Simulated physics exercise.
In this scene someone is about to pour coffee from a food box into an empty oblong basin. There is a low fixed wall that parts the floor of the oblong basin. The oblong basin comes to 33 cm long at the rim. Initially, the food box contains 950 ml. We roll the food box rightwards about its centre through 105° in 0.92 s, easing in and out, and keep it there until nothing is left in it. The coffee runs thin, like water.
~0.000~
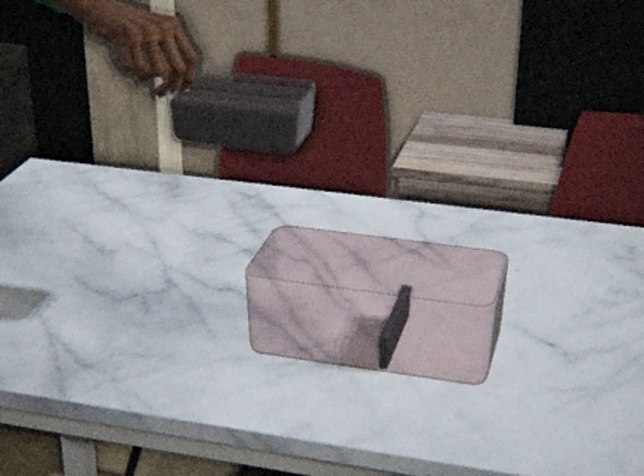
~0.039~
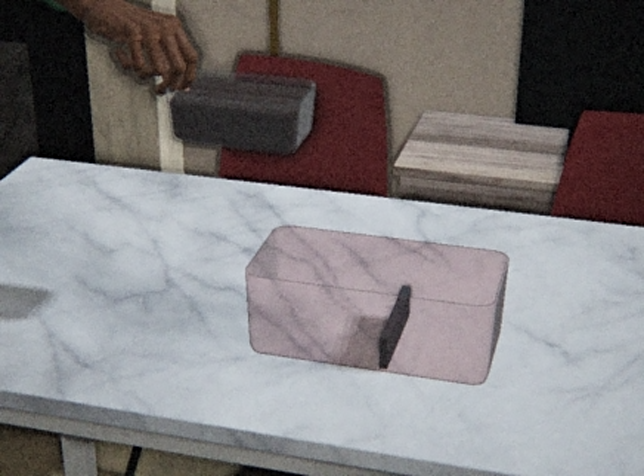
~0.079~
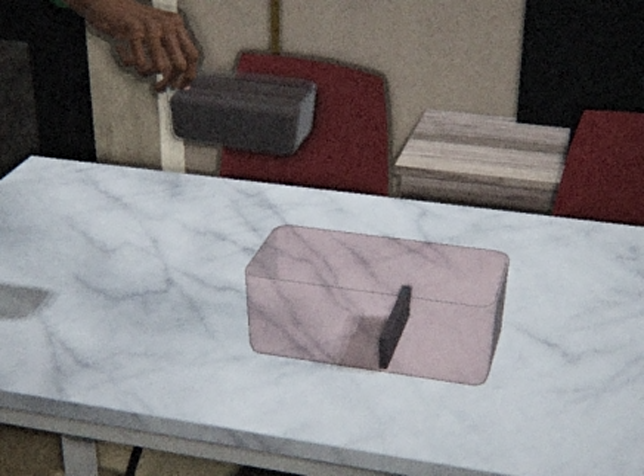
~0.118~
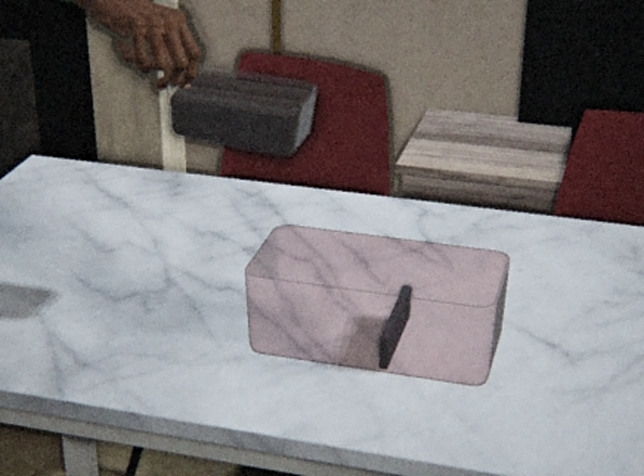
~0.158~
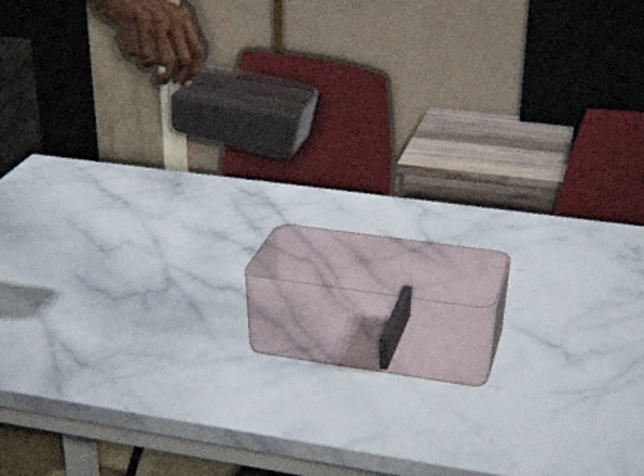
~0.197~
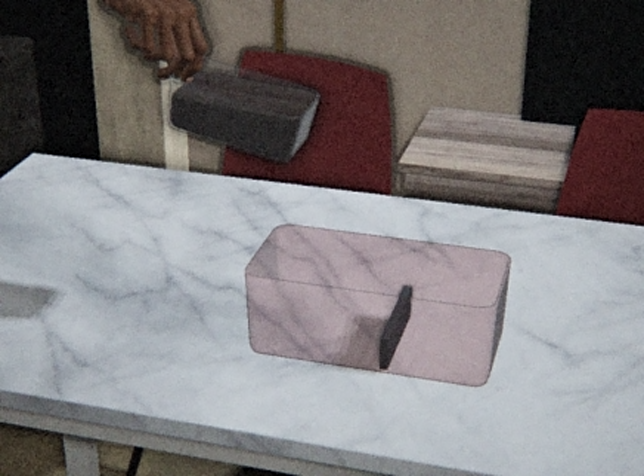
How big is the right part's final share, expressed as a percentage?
Some 6 per cent.
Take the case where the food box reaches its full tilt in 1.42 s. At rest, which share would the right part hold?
10 per cent.
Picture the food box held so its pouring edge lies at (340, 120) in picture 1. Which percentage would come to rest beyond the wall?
Then I'd expect something near 45 per cent.
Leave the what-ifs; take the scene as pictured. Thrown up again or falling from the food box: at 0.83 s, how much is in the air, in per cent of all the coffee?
Close to 5 per cent.
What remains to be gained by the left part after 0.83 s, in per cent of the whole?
That is roughly 4 in a hundred of the whole.
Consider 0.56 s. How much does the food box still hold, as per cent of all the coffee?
I'd put it near 32 percent.
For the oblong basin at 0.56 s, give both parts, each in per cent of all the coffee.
Lab note: Left near 12 %, right near 0.
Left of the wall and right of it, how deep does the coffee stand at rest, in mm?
Final reading - left some 28 mm, right some 2 mm.
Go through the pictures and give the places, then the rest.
In the first frame, it leans 0°; its right rim is at (307, 95); the coffee meets the walls at (181, 88) and (306, 100); the oblong basin's rim runs from (261, 250) to (502, 281); the wall's top is at (396, 312).
In the second frame, it leans 0°; its right rim is at (307, 96); the coffee meets the walls at (181, 88) and (306, 100).
In the third frame, it leans 2°; its right rim is at (308, 97); the coffee meets the walls at (181, 86) and (307, 101).
In the fourth frame, it leans 4°; its right rim is at (308, 99); the coffee meets the walls at (182, 85) and (308, 102).
In the fifth frame, it leans 7°; its right rim is at (310, 103); the coffee meets the walls at (183, 84) and (309, 103).
In the sixth frame, it leans 11°; its right rim is at (310, 107); the coffee meets the walls at (184, 82) and (310, 104).
After 0.56 s the tilt is 71° and 32 per cent is still to pour, 13 is left of the wall and 0 right of it.
After 0.83 s the tilt is 103° and 4 per cent is still to pour, 79 is left of the wall and 3 right of it.
After 1.11 s the tilt is 105° and 0 per cent is still to pour, 82 is left of the wall and 6 right of it.
After 1.42 s the tilt is 105° and 0 per cent is still to pour, 82 is left of the wall and 6 right of it.
In the end 82 per cent lies left of the wall, 6 right of it and 11 outside.
